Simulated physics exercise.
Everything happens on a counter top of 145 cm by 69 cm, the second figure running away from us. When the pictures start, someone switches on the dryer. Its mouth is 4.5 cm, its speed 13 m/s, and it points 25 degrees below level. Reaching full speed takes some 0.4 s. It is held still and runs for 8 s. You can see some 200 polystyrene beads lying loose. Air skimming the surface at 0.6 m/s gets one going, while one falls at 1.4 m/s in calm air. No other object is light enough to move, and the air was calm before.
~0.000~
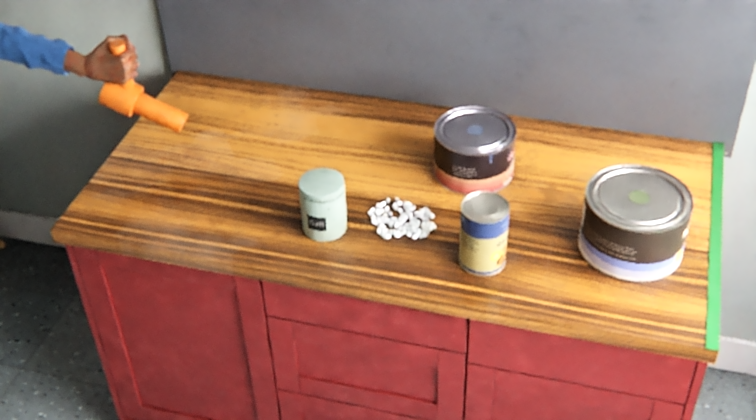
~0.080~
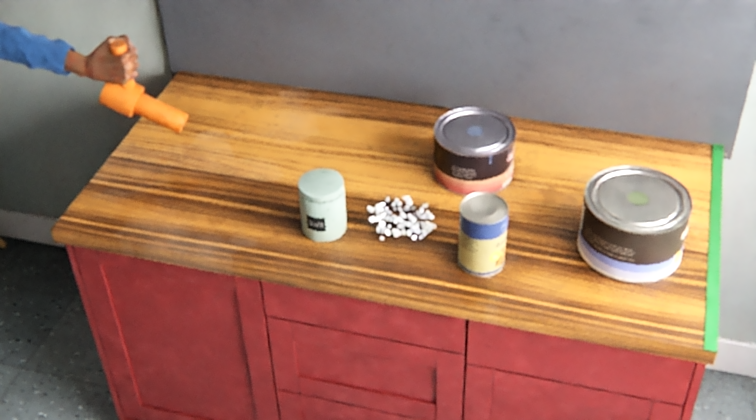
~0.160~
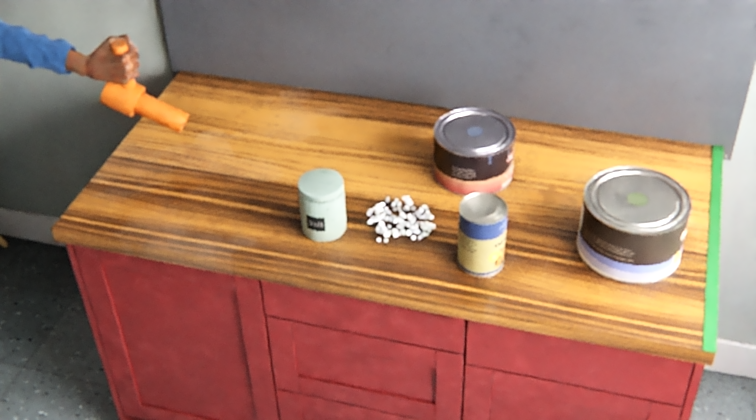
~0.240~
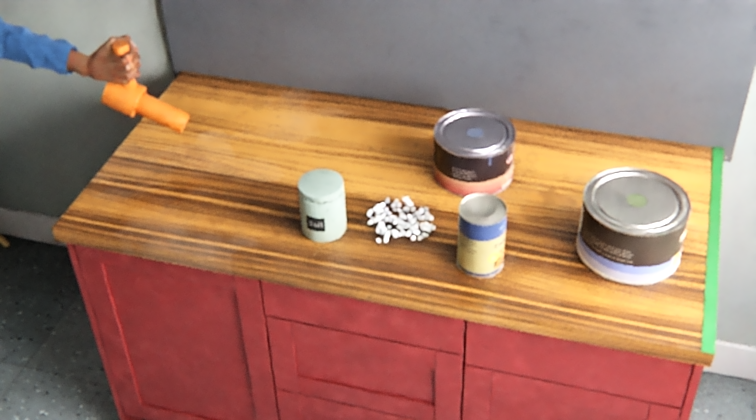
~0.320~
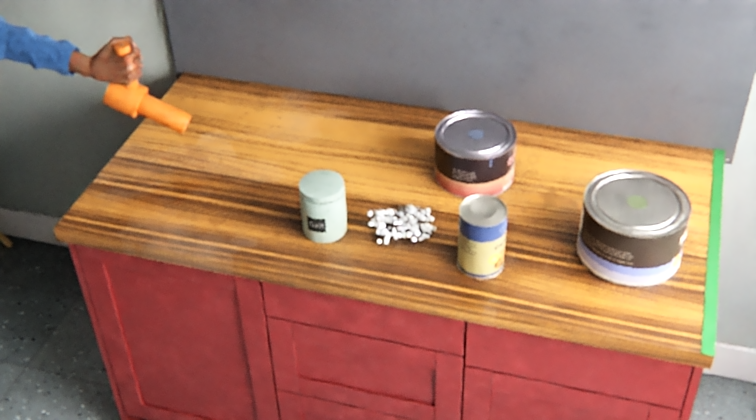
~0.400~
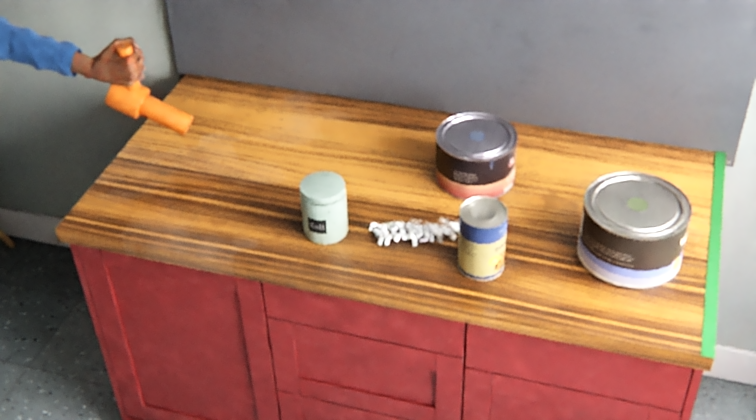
The clip opens on a wooden counter top above red cupboards, where a hand at the left holds an orange dryer toward a loose cluster of small white beads among tins and a jar. The beads lie in place at first, then a few shift, and finally many slide to the right, spreading behind the nearest tin.
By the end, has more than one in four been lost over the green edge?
No, the loss never goes past a quarter.
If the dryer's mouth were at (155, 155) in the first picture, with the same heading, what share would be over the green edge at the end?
About 20 %.
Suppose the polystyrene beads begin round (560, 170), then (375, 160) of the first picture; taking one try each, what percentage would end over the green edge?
Taking the two spots in order, you'd get 50 percent and then 90 percent.
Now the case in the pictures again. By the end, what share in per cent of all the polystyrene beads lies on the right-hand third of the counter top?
About 0 %.
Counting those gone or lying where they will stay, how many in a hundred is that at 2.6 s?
I would put it at around 100 %.
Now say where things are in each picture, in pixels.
The middle of the polystyrene beads is near (400, 224), none has stirred yet and the mouth of the dryer is at (184, 124), in the first picture.
The middle of the polystyrene beads is near (403, 222), none has stirred yet and the green edge is centred on (721, 237), in the second picture.
The middle of the polystyrene beads is near (402, 222), none has stirred yet, the top of a jar is at (321, 182) and the top of a tin is at (484, 207), in the third picture.
The middle of the polystyrene beads is near (402, 223) and none has stirred yet, in the fourth picture.
The middle of the polystyrene beads is near (403, 225), the farthest in sight from the dryer is at (434, 229) and about 5 % have left their places, in the fifth picture.
The middle of the polystyrene beads is near (420, 233), the farthest in sight from the dryer is at (457, 230) and about 55 % have left their places, in the sixth picture.
After 1.6 s, 15 % are on the move or not yet settled, 5 % are over the green edge.
After 2.6 s, 3 % are on the move or not yet settled, 6 % are over the green edge.
After 4.4 s, 2 % are on the move or not yet settled, 6 % are over the green edge.
After 8.0 s, at the end, 6 % are over the green edge.
